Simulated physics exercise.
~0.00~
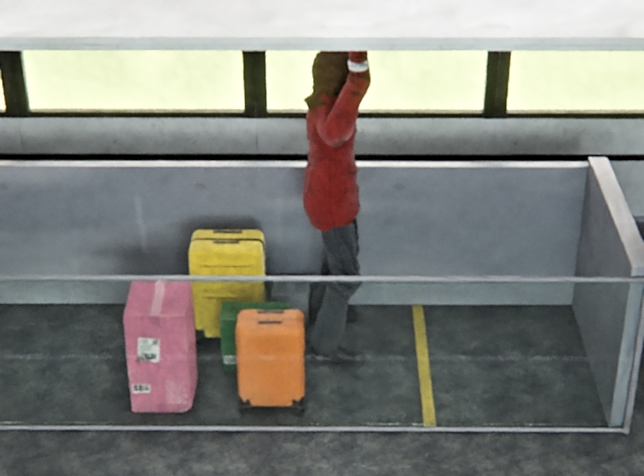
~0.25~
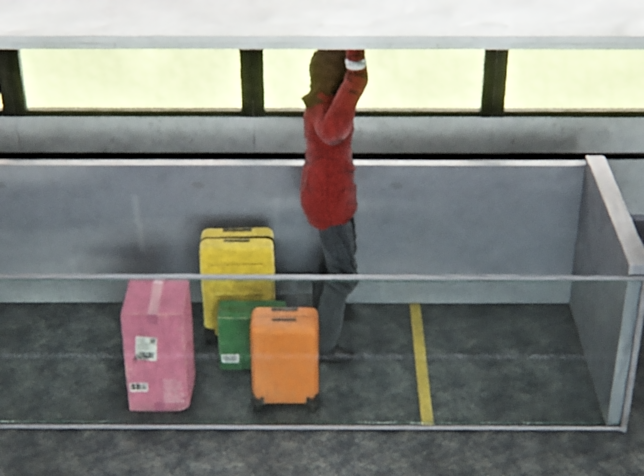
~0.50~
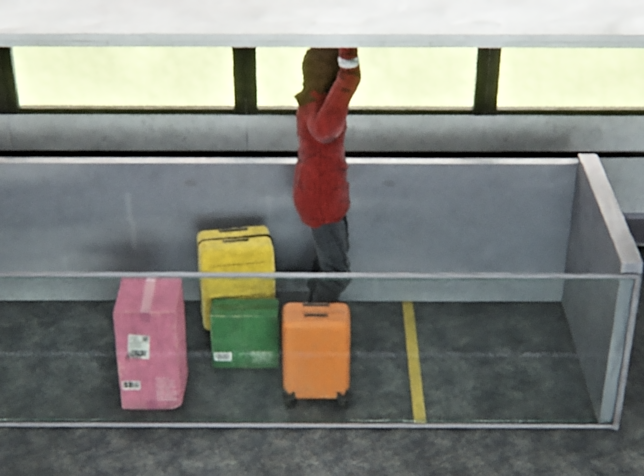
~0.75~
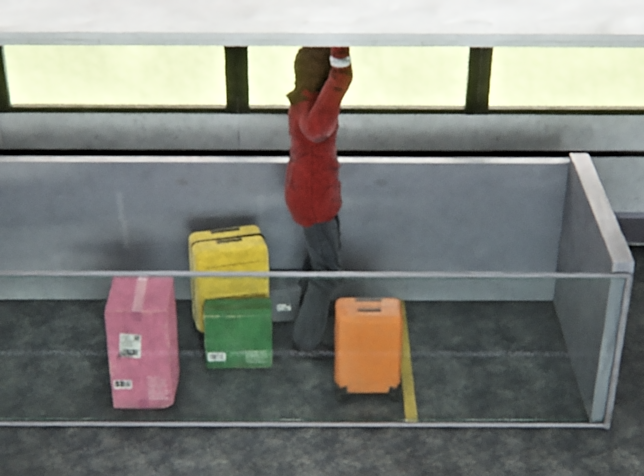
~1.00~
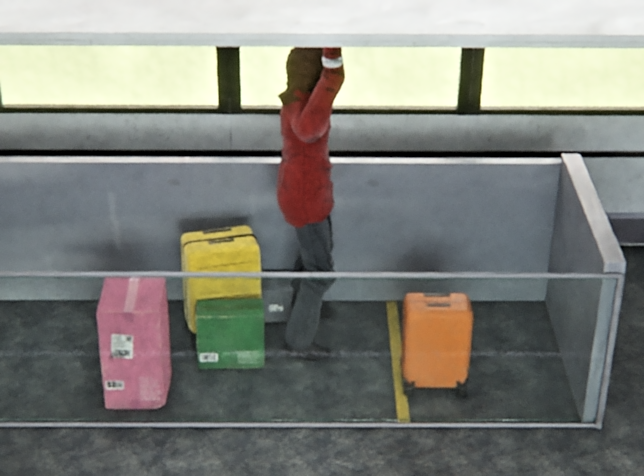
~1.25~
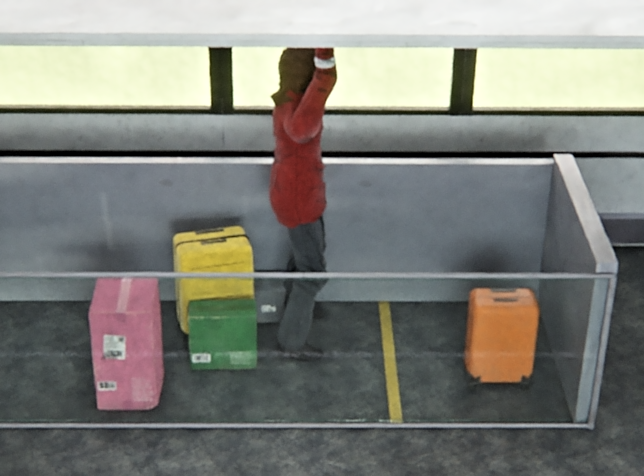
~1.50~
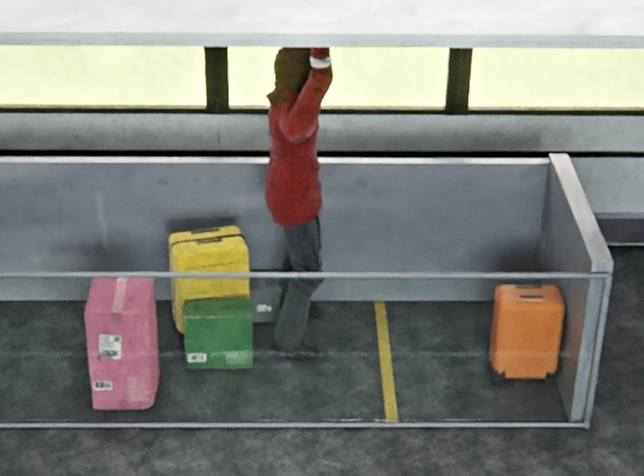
An orange wheeled case stands at the front of a bus's standing bay, seen from slightly above through a clear panel, with a tall pink bag to its left and a yellow case and green carton behind. A passenger in a red top holds the overhead rail with raised arms. The orange case rolls right, slowly at first, while the yellow case shifts slightly. The orange case then rolls across the yellow floor line, staying upright, as the view pans slightly right. It ends near the right-hand wall, well beyond the line, while the pink bag, yellow case, green carton and a partly hidden grey tub remain left of it.
